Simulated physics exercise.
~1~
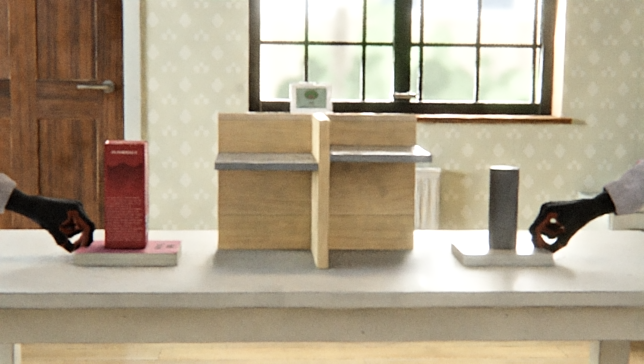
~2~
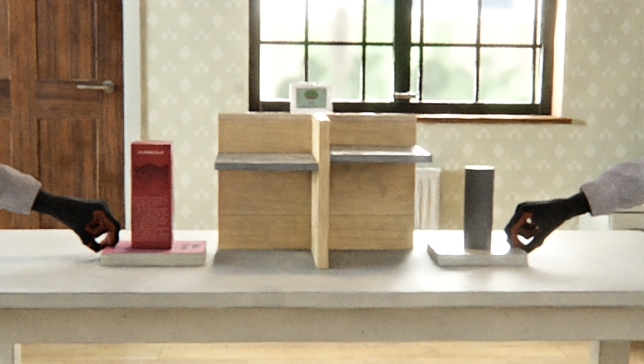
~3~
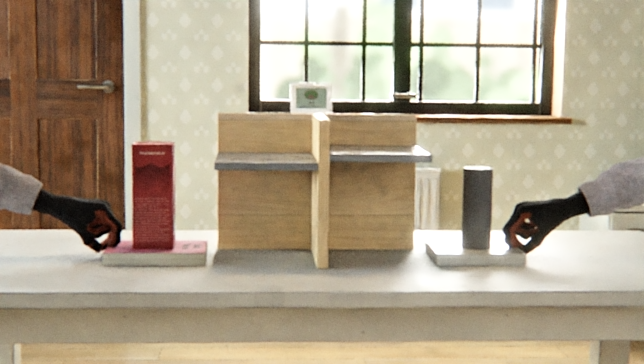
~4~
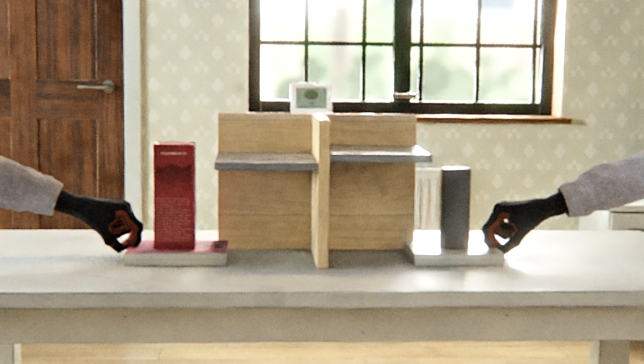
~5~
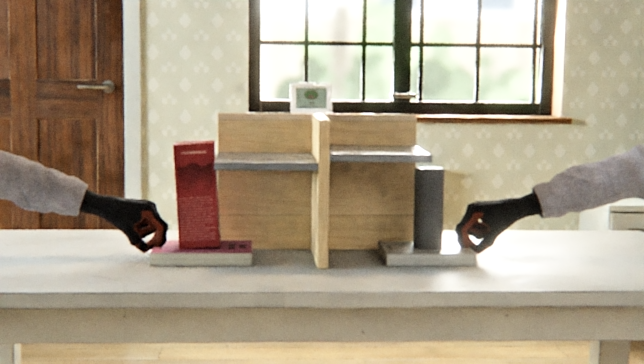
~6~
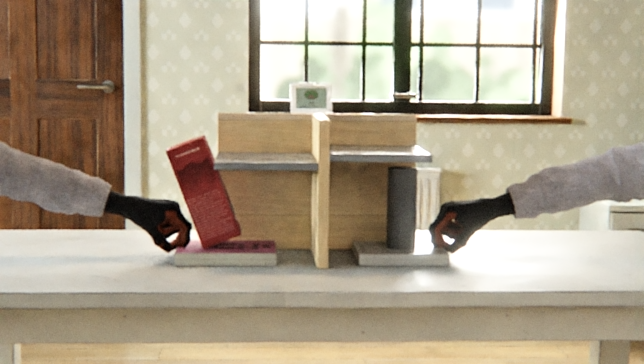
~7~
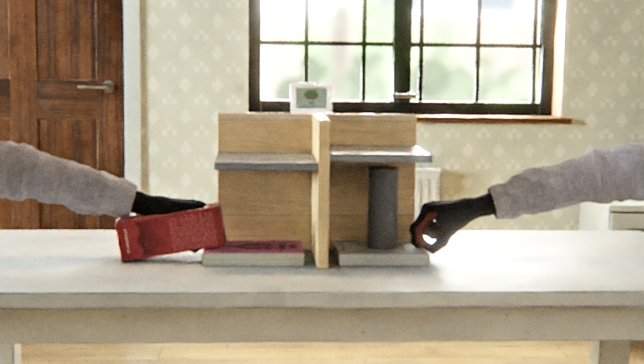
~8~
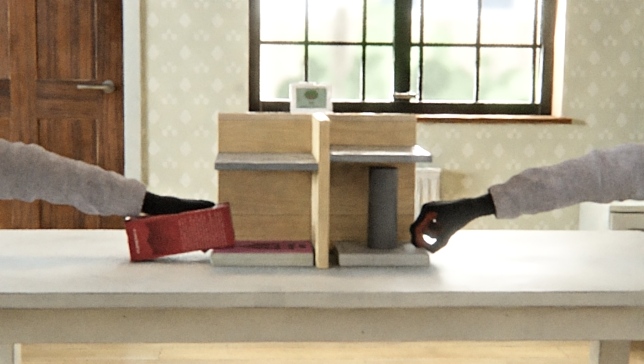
Two dark-gloved hands slide flat bases toward each other along a pale table, seen from the front by a still camera in a room with a wooden door and a window. A tall red carton stands on the pink base at left, and a grey candle stands on the white one at right. Between them is a wooden stand with a grey shelf on each side. As the bases close in, the carton meets the left shelf, tilts back and topples onto its side toward the hand. The candle passes beneath the right shelf and stays upright.
